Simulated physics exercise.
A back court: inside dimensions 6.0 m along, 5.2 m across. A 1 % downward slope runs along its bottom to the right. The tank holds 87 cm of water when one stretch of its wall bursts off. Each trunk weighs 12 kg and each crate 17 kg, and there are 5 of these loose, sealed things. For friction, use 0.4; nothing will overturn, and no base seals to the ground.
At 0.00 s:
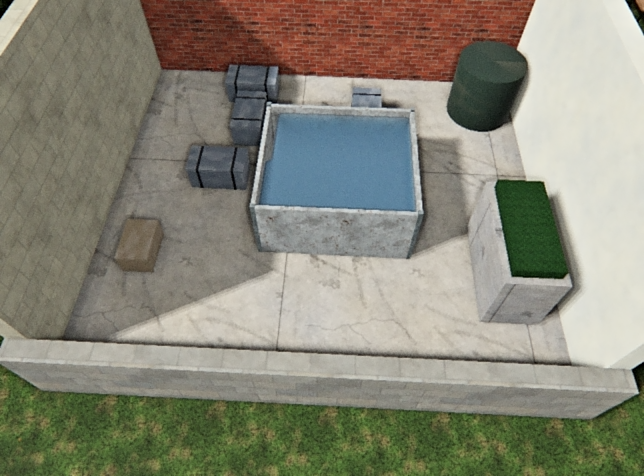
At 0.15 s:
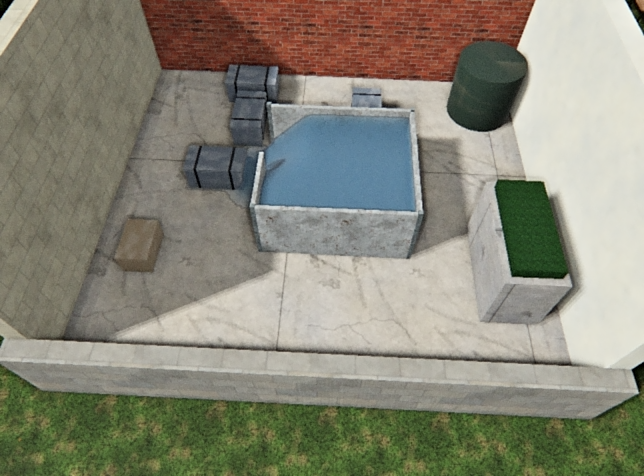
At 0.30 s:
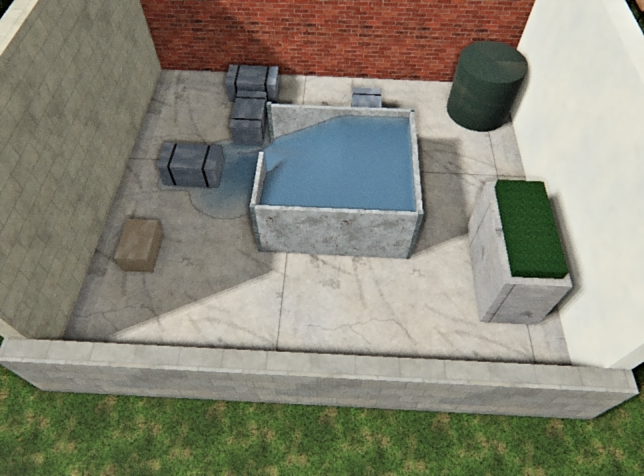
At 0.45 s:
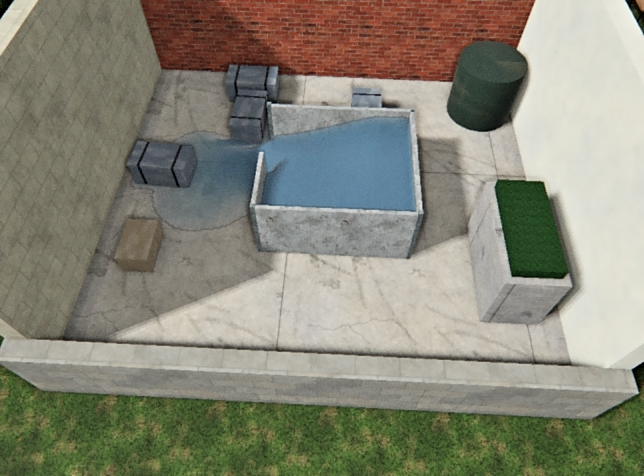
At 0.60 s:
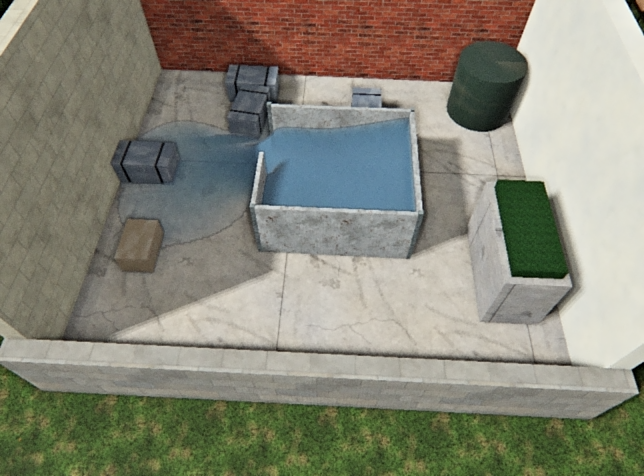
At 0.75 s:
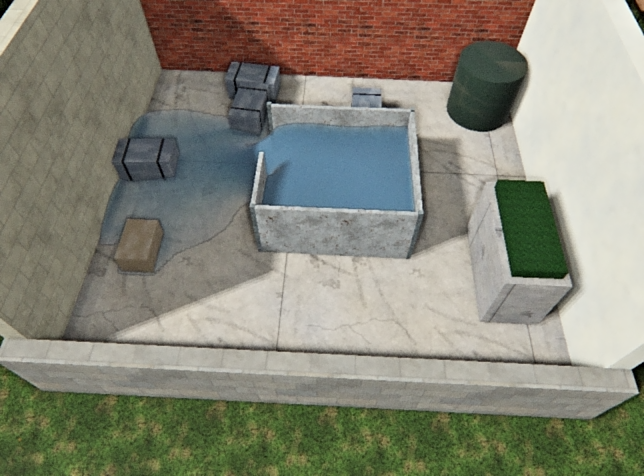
The video shows a walled courtyard where the left side of a raised water tank opens, and water spreads leftward across the paving, pushing a dark trunk toward the left wall, then nudging another trunk beside the tank slightly.
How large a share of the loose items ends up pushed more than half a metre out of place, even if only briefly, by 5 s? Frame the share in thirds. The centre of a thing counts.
Well over half, in fact two thirds or beyond.
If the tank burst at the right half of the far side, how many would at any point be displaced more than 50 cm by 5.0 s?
Then 5.
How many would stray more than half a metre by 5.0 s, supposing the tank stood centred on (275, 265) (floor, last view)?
In that case the number is 4.
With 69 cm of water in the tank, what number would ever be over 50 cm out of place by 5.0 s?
The answer would then be 5.
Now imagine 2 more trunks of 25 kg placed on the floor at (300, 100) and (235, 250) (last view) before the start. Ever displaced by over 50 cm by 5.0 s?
First exceeds it, then falls shy.
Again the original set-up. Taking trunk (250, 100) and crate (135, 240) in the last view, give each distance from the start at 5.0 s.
In that order: 300 cm, 200 cm.
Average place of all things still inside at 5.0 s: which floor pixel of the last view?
Somewhere near (363, 193).
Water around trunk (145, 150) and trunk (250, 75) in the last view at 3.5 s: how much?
Roughly 19 and 6 cm.
After 1.1 s 1 of 5 are over 50 cm from their spots; 1 afloat.
After 2.2 s 3 of 5 are over 50 cm from their spots; 2 afloat.
After 3.5 s 5 of 5 are over 50 cm from their spots; 3 afloat.
After 5.0 s 5 of 5 are over 50 cm from their spots, and 5 have been at some point; 2 afloat.
